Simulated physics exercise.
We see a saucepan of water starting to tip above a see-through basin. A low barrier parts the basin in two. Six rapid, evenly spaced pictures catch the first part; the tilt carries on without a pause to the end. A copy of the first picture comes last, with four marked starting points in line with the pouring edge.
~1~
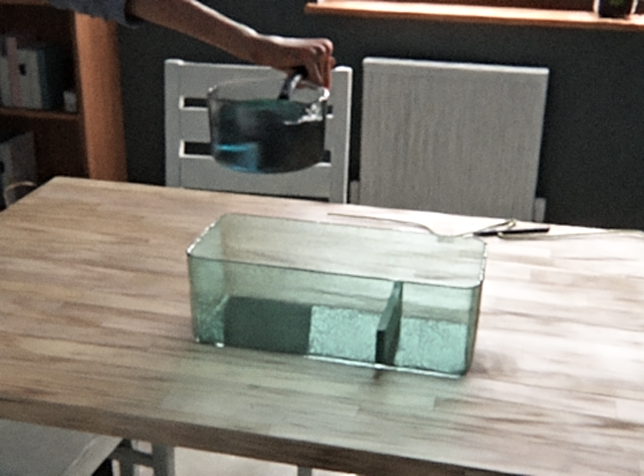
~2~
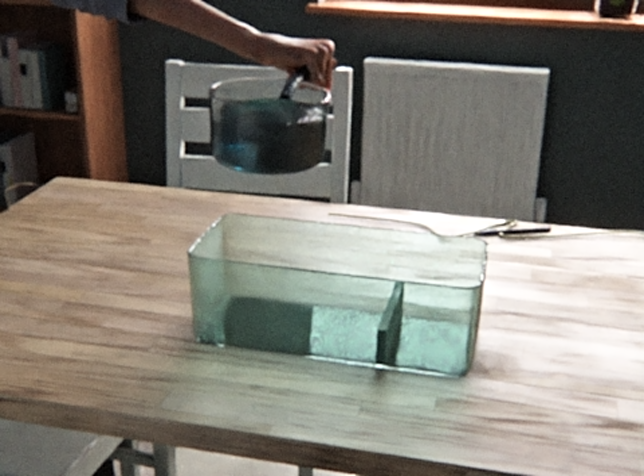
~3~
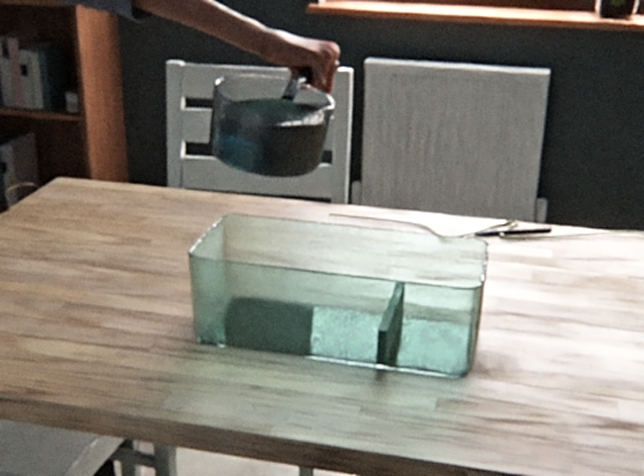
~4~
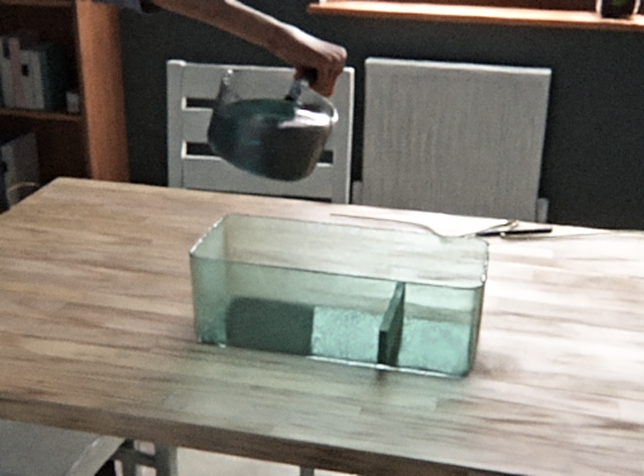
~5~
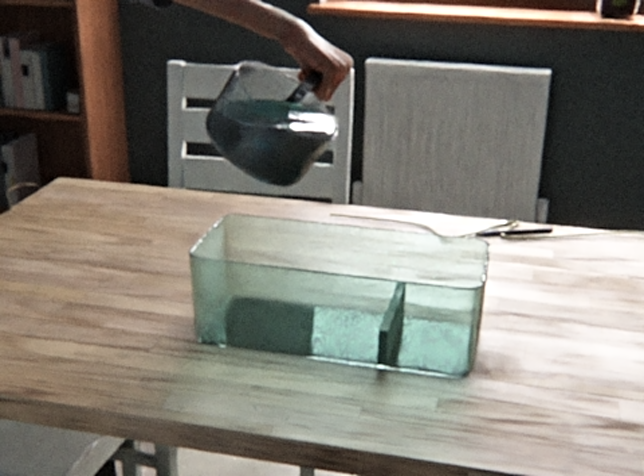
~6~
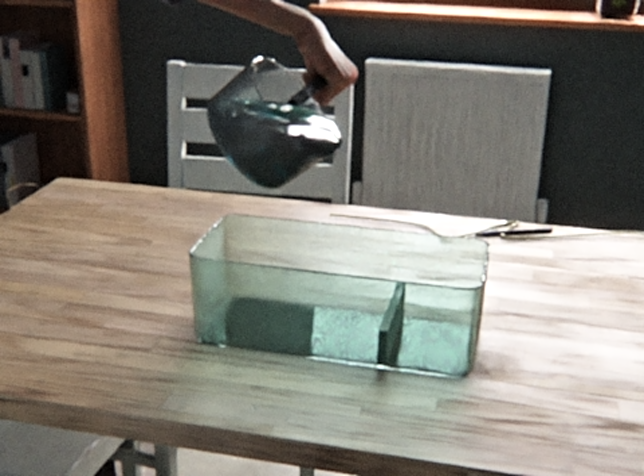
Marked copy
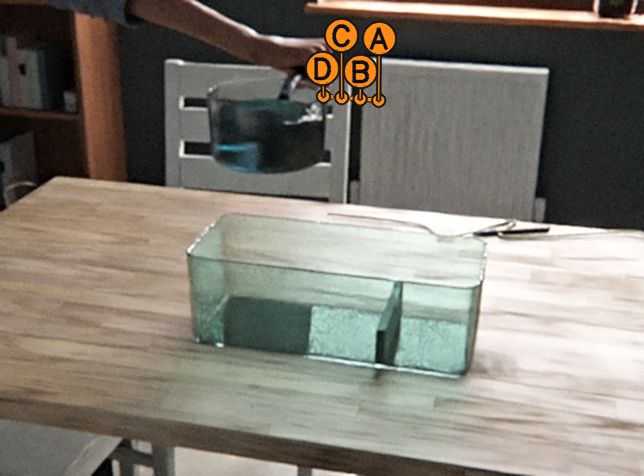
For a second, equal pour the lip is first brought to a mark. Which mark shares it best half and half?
A beats the others.
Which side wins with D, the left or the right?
The left one.
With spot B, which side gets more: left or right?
More ends on the left.
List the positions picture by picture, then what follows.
Upright, lip at (323, 96); basin from (194, 337) to (470, 374); top of the wall at (391, 304); nothing has left yet.
Tipped about 2°, lip at (325, 98); nothing has left yet.
Tipped about 9°, lip at (329, 106); nothing has left yet.
Tipped about 20°, lip at (333, 118); nothing has left yet.
Tipped about 34°, lip at (334, 134); nothing has left yet.
Tipped about 50°, lip at (330, 151); water is over the lip, down to (334, 155).
On the marked copy, A at (378, 100); B at (360, 99); C at (341, 97); D at (323, 96).
With A, about 51 % ends left of the wall and 45 % right of it; 5 % is lost outside.
With B, about 67 % ends left of the wall and 28 % right of it; 4 % is lost outside.
With C, about 81 % ends left of the wall and 15 % right of it; 4 % is lost outside.
With D, about 80 % ends left of the wall and 10 % right of it; 10 % is lost outside.
